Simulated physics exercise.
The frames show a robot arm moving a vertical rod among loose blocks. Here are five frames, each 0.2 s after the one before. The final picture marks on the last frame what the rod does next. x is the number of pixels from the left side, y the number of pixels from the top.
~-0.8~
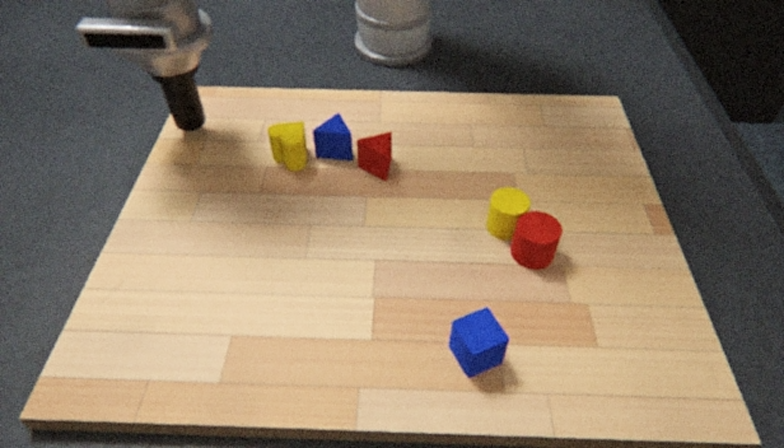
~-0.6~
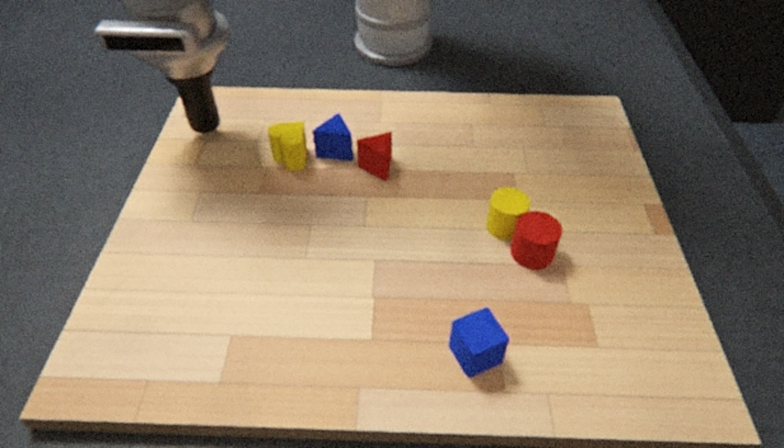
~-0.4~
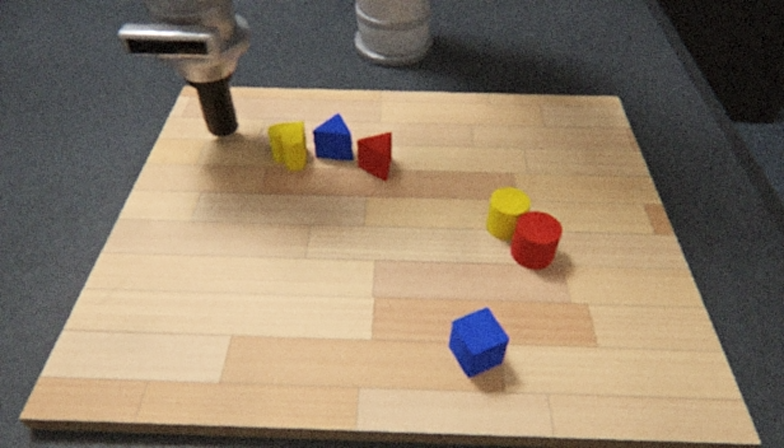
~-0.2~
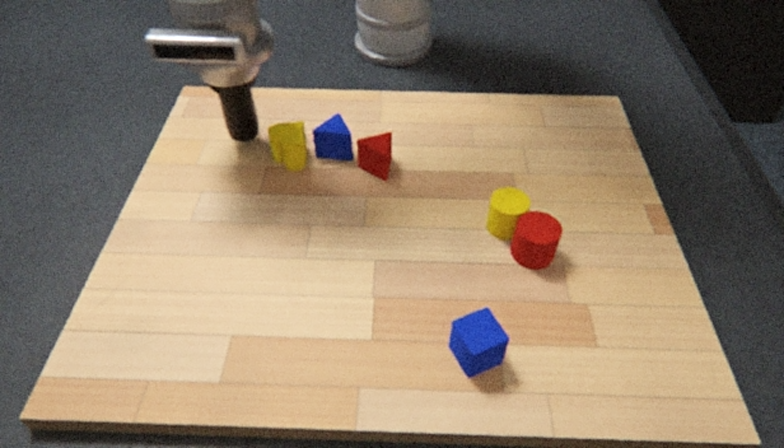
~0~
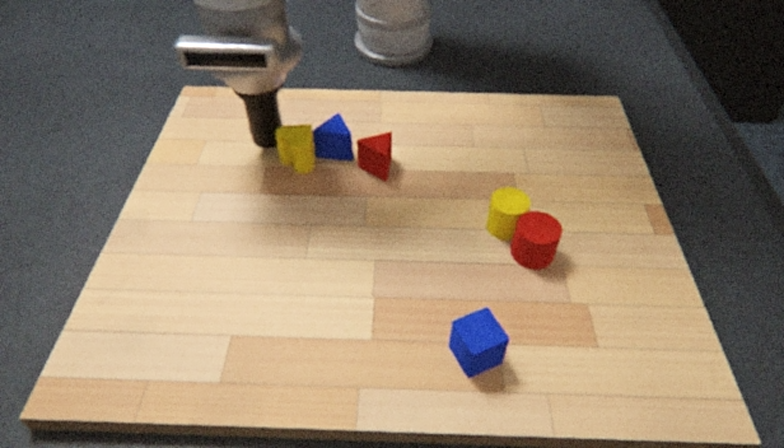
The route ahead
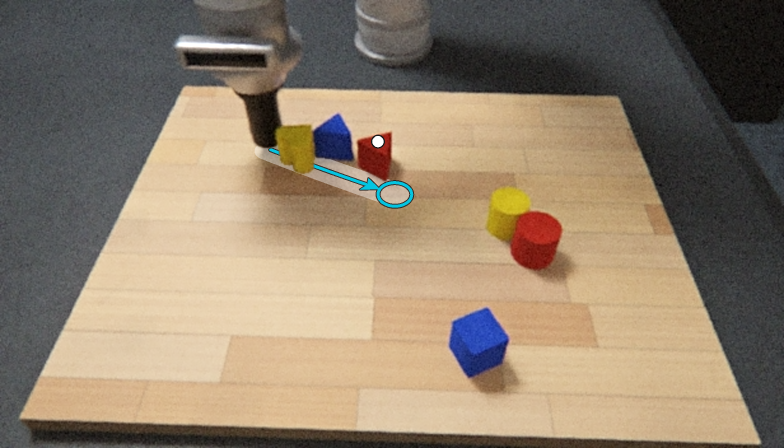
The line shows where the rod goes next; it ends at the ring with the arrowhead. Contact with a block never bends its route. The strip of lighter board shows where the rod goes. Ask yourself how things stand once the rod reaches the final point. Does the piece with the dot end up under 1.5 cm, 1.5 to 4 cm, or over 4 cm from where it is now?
Below 1.5 cm.
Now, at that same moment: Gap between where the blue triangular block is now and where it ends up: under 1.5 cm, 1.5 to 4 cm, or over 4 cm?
The 1.5 to 4 cm band.
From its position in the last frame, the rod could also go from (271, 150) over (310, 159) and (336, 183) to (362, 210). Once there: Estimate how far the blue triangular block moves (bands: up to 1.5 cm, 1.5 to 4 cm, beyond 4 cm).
1.5 to 4 cm.
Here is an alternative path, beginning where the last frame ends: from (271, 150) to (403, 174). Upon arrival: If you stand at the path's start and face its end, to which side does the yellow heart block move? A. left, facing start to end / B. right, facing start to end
B (right, facing start to end)
The line goes from (271, 150) to (395, 194); the dot is on the red triangular block.
What follows on the original path. One third of the way, rod at (308, 154); yellow heart block at (337, 150); blue triangular block at (352, 127), turned 80° anticlockwise.
Two thirds of the way, rod at (350, 169); yellow heart block at (375, 166), turned 35° anticlockwise; blue triangular block at (352, 127), turned 80° anticlockwise.
At the end, rod at (395, 184); yellow heart block at (420, 184), turned 30° anticlockwise; blue triangular block at (352, 127), turned 80° anticlockwise; red triangular block unmoved.
